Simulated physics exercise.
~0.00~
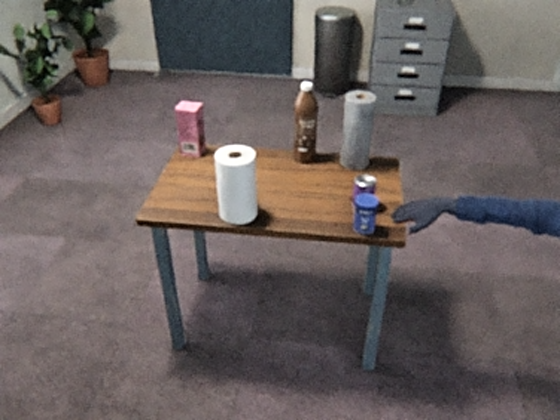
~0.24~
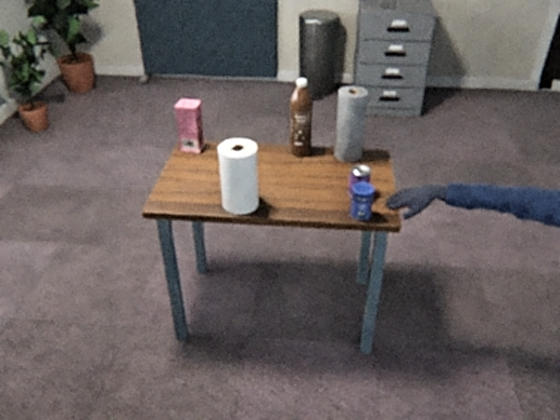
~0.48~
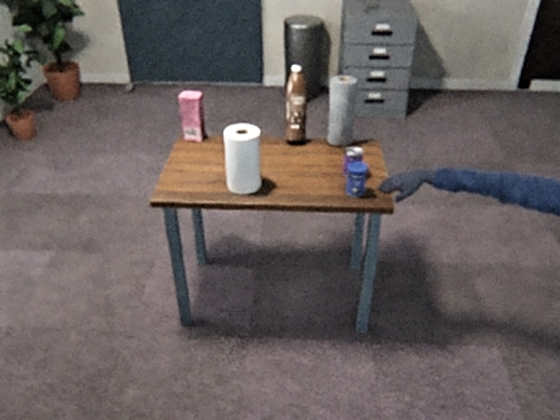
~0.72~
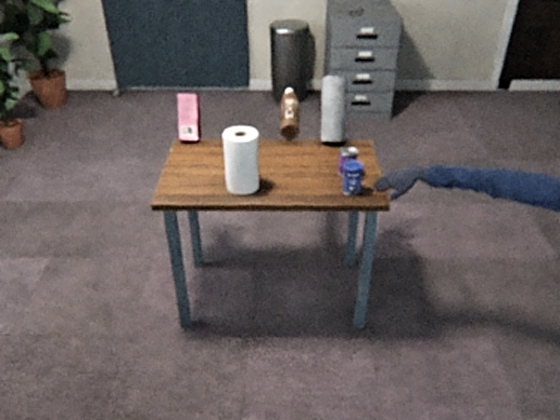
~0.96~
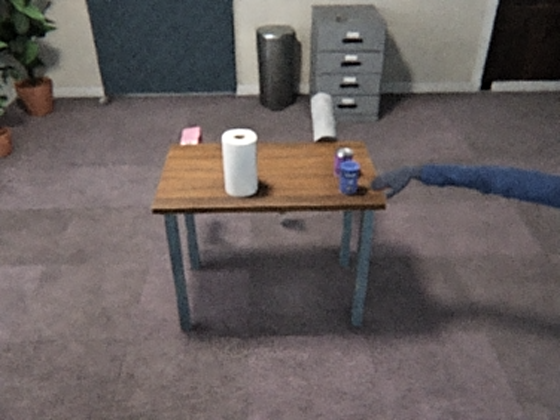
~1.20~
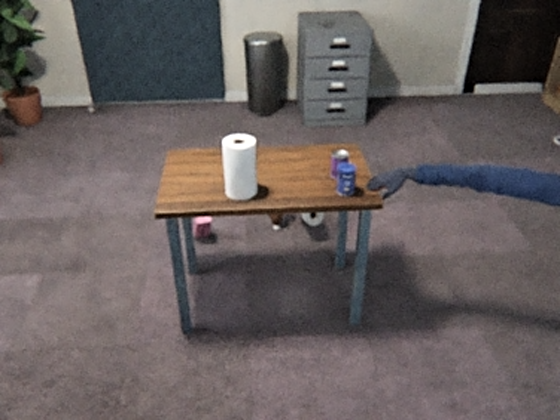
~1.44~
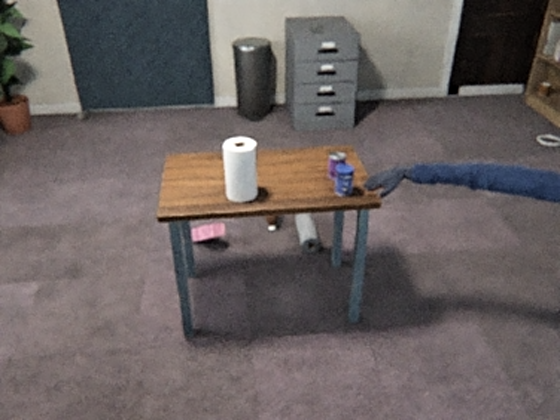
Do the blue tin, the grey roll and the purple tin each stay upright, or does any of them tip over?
The blue tin and the purple tin both stay upright on the table, but the grey roll tips over and ends up lying on the floor.
